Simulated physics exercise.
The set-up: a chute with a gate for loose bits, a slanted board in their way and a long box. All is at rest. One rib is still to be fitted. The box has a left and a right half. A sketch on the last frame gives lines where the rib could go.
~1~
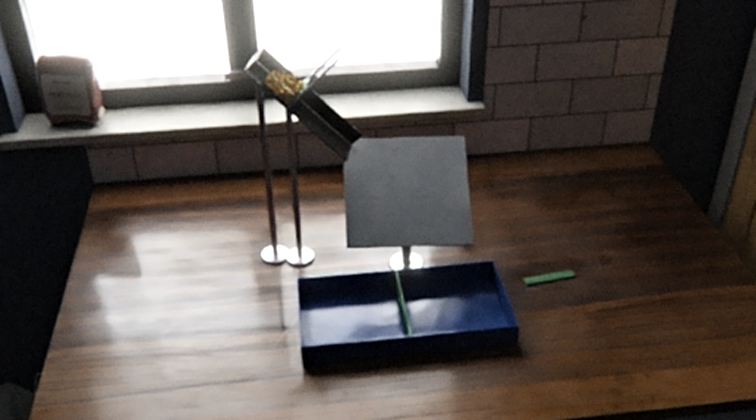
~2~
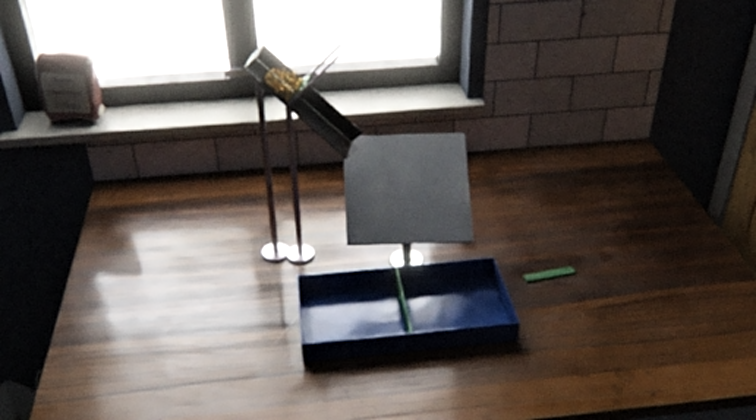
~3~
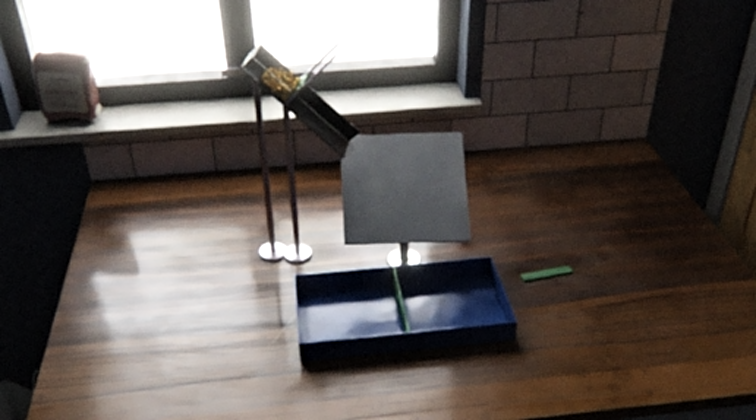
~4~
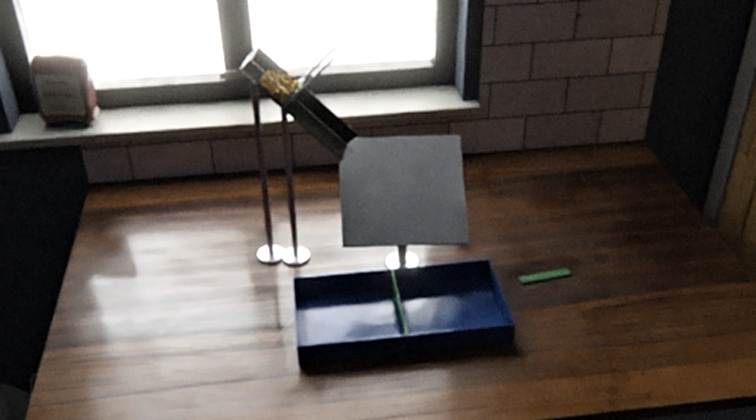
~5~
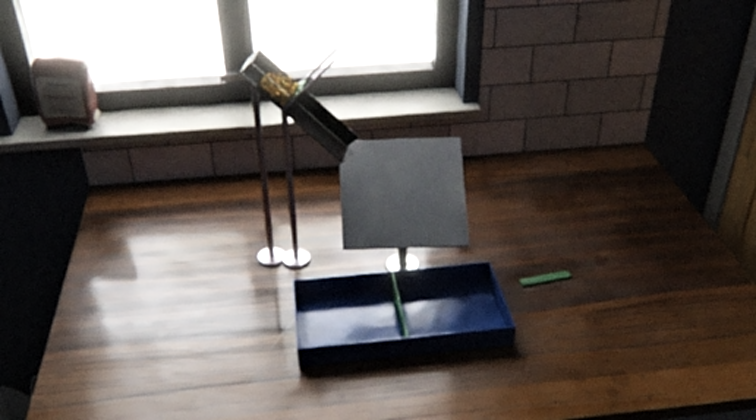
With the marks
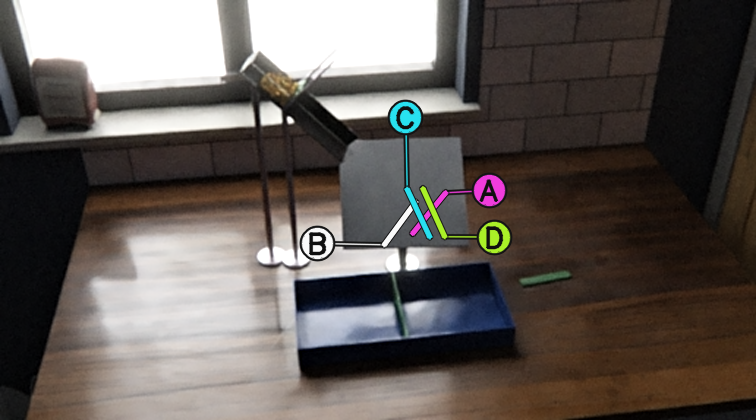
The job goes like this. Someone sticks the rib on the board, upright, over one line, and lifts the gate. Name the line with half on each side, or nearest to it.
A works best here.
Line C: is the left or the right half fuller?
Right.
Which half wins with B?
Left.
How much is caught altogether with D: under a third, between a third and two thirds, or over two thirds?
It is over two thirds.
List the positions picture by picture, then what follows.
Load behind the gate near (282, 88), puffed corn balls; lip of the chute near (349, 153), sloping fairly steeply, in the first frame.
Middle of the board near (407, 188), tilted fairly steeply; middle of its low edge near (410, 243); of its high edge near (404, 135), in the second frame.
Front corners of the box near (299, 343) and (516, 322); front end of its middle wall near (409, 332); gate still shut near (302, 83), in the third frame.
Middle of the load near (278, 87); lip near (345, 152), in the fourth frame.
Middle of the load near (278, 90); lip near (345, 155), in the fifth frame.
On the marked copy, line A from (445, 192) to (412, 233); line B from (415, 202) to (384, 244); line C from (407, 189) to (429, 236); line D from (422, 188) to (444, 236).
With A, of what is caught, close to half in the left half, close to half in the right.
With B, of what is caught, the bulk in the left half, a small share in the right.
With C, of what is caught, close to a quarter in the left half, the bulk in the right.
With D, of what is caught, close to a quarter in the left half, the bulk in the right.
